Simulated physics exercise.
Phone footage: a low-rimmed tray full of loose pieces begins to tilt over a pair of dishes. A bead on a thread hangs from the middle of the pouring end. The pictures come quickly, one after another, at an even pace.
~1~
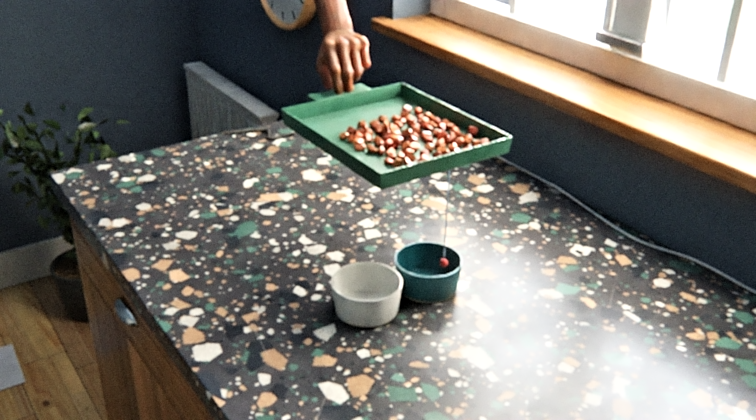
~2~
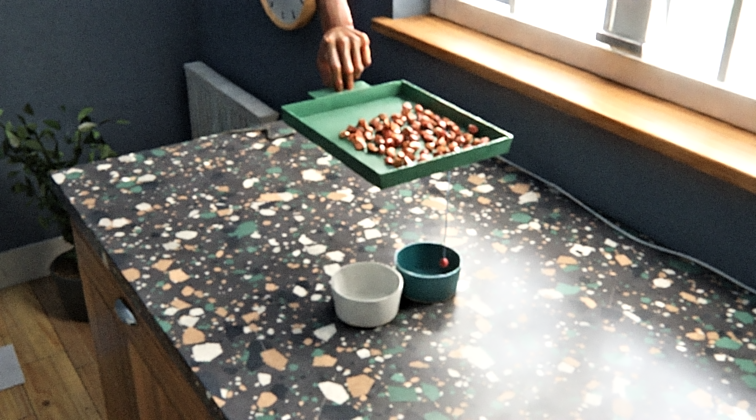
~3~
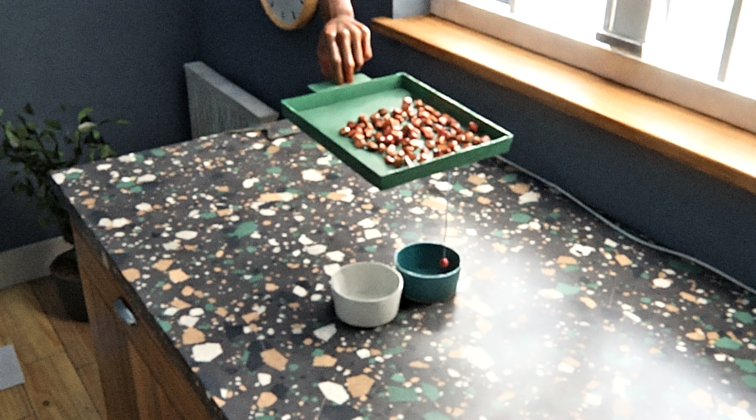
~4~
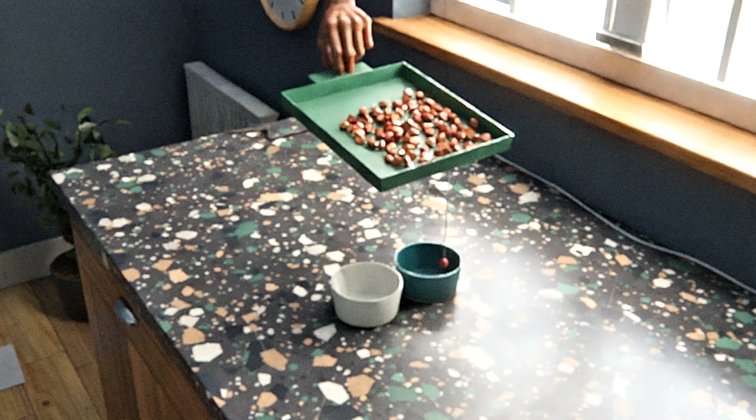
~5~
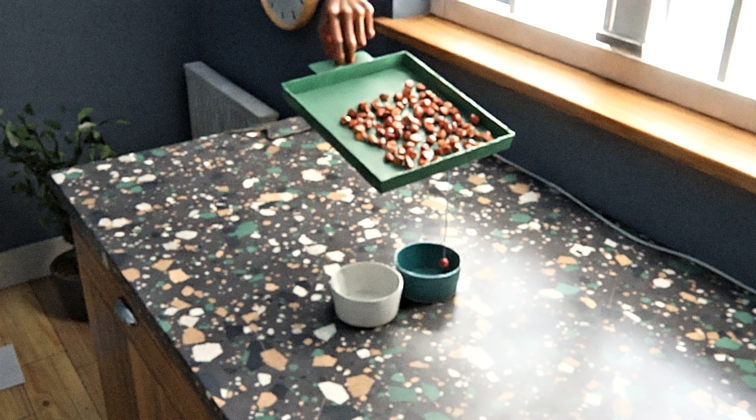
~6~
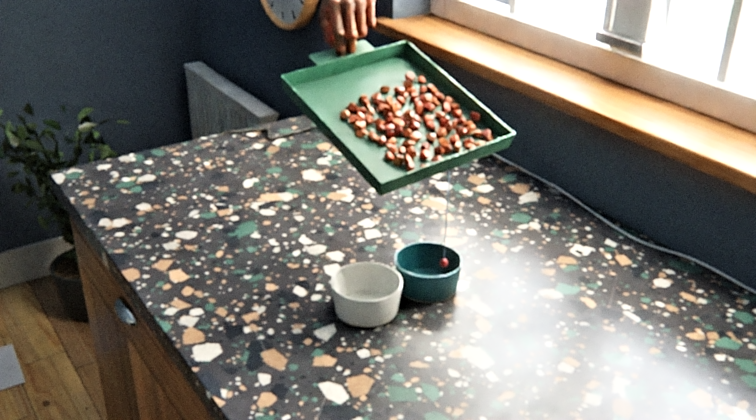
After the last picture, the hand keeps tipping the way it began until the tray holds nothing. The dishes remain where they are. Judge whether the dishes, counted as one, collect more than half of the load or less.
Counted as one, they collect less than half.
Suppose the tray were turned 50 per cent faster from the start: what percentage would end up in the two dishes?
About 10 %.
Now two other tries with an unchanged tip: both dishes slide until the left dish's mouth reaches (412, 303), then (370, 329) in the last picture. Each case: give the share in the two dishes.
Near 80 % and 60 %.
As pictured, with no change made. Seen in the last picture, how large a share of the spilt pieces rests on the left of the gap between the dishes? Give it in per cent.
Close to 30 per cent.
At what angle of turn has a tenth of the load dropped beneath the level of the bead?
Approx. 90° from level.
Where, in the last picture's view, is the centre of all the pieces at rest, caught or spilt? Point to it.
Around (423, 346).
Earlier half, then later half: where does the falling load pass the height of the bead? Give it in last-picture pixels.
First close to (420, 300), next close to (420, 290).
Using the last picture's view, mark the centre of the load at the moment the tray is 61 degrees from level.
The middle of the pieces lands at roughly (430, 152).
Just after the last frame, tray tipped steeply; almost all on the tray; just a few in the air.
A moment on, tray tipped past a quarter turn; roughly half on the tray; just a few in the left dish; roughly a quarter outside both; roughly a quarter in the air.
Further on, tray tipped past a quarter turn; about a tenth in the left dish; almost all outside both.
When it is over, tray tipped past a quarter turn; about a tenth in the left dish; not one in the right dish; almost all outside both.
